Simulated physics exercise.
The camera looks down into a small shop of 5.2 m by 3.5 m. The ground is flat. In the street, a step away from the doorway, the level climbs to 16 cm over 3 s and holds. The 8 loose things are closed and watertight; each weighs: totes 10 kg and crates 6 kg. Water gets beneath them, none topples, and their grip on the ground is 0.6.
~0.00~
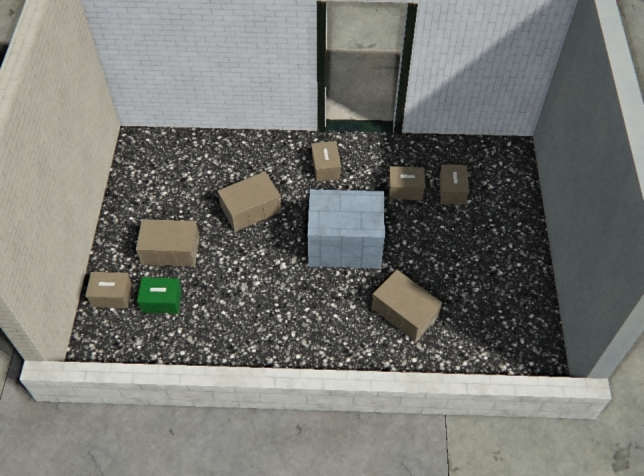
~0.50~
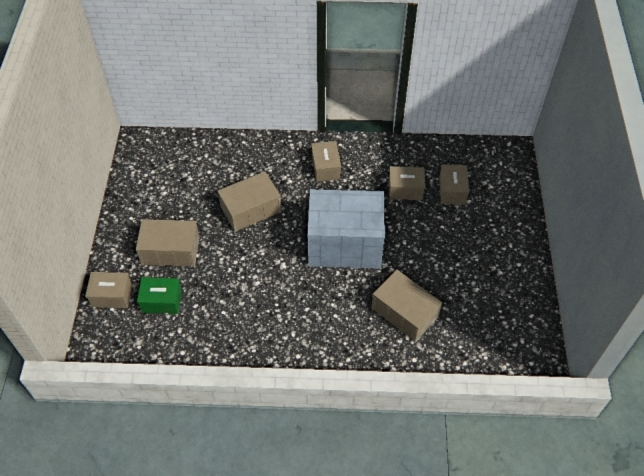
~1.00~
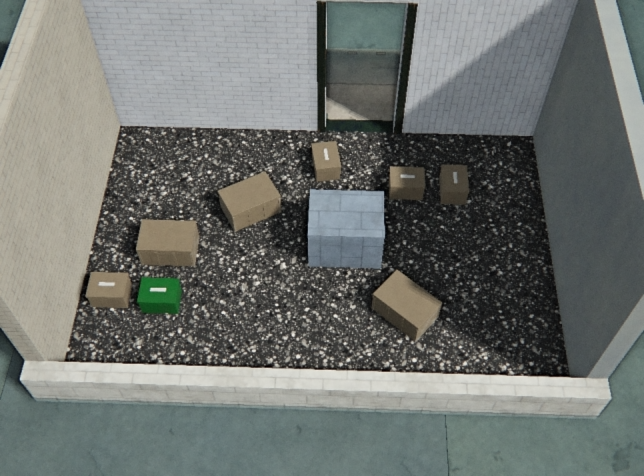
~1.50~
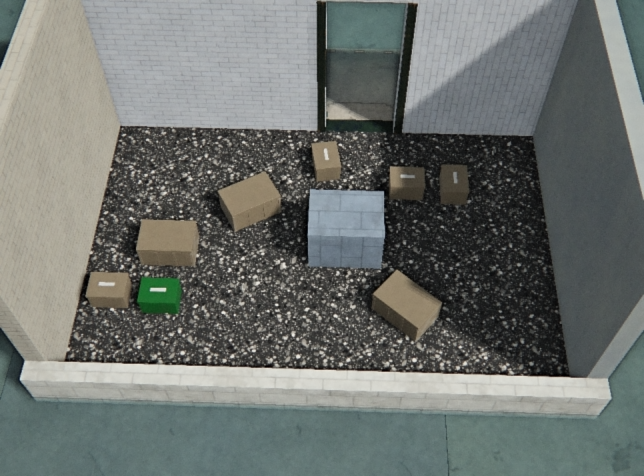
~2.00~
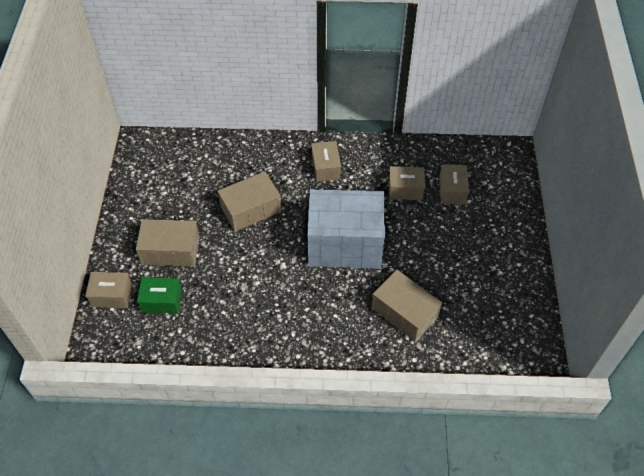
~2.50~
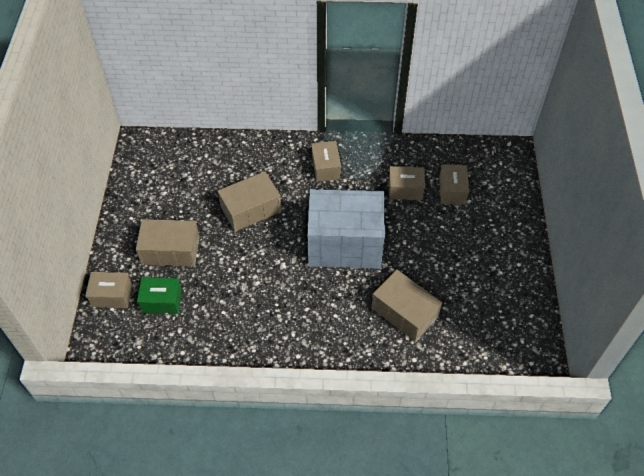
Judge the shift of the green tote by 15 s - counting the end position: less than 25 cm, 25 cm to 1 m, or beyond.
Green tote stays put.
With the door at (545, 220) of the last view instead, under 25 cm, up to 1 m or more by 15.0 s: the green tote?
In that case the green tote barely shifts.
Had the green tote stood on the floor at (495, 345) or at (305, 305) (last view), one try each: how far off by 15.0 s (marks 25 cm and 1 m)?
In turn: It barely shifts; it stays put.
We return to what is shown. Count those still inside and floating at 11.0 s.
At that moment 3.
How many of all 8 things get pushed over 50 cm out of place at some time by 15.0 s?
That makes 4.
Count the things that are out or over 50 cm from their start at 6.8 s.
2 of them.
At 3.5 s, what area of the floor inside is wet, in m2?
About 2.0 m2.
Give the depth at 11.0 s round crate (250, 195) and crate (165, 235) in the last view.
About 6 and 4 cm.
After 3.5 s the green tote is near (158, 290), 0.0 m from its start, aground; 0 afloat.
After 6.8 s the green tote is near (158, 290), 0.0 m from its start, aground; 0 afloat.
After 11.0 s the green tote is near (158, 290), 0.0 m from its start, aground; 3 afloat.
After 15.0 s the green tote is near (158, 290), 0.0 m from its start, aground; 3 afloat.
